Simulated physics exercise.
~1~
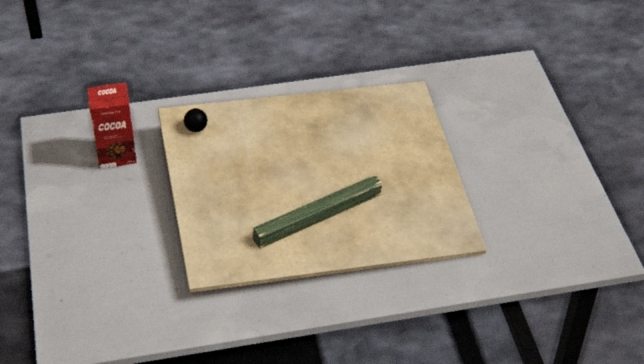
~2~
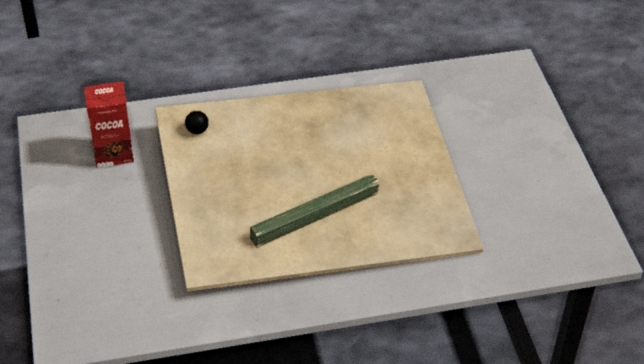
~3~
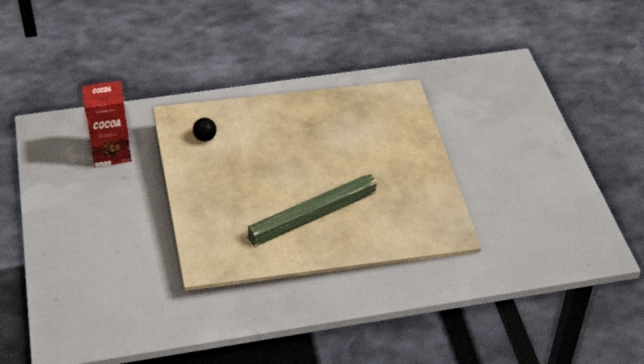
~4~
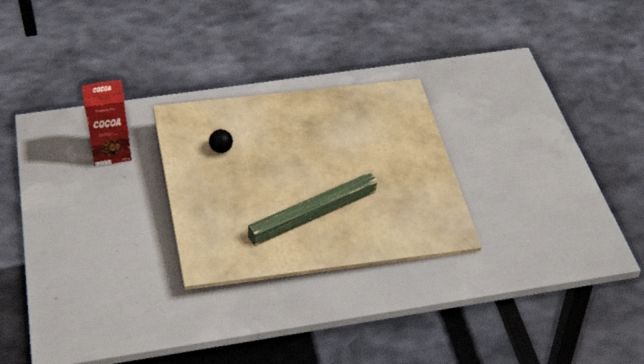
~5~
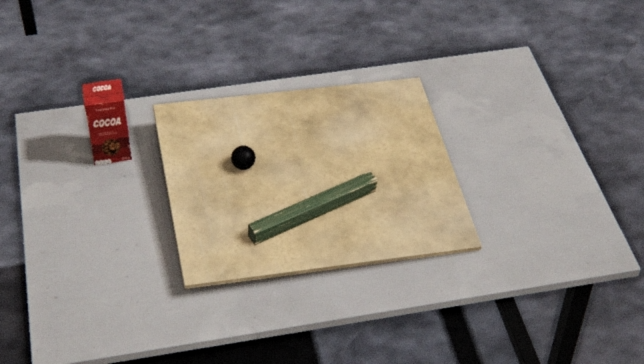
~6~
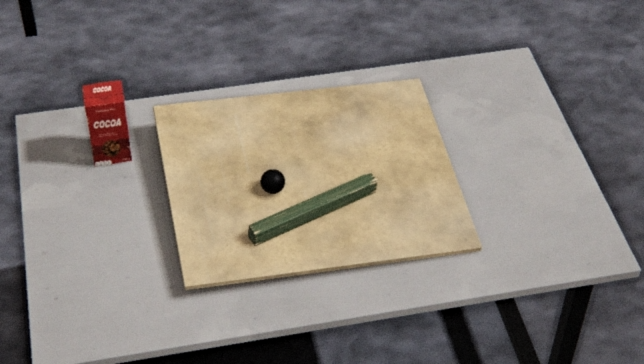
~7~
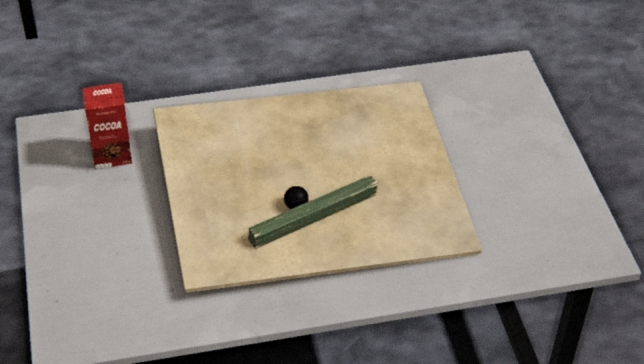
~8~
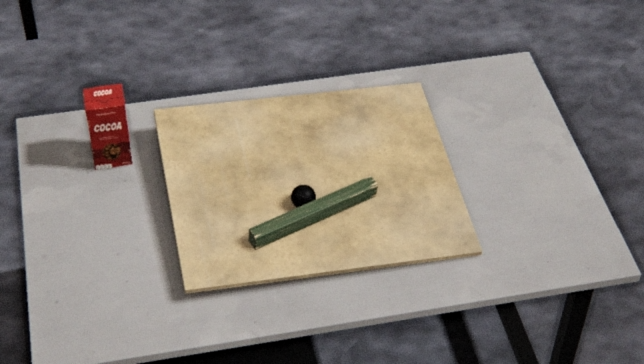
At the start, a black ball sits near the upper left corner of a tan board on a pale grey table, with a red cocoa carton standing to the left of the board and a green block lying at a slant across it. The ball begins to move slowly to the right and down. It picks up pace and rolls diagonally over the board toward the green block. It then meets the block's upper side and shifts slightly to the right along it. The ball ends against the block, still on the board, while the carton stays standing in place.
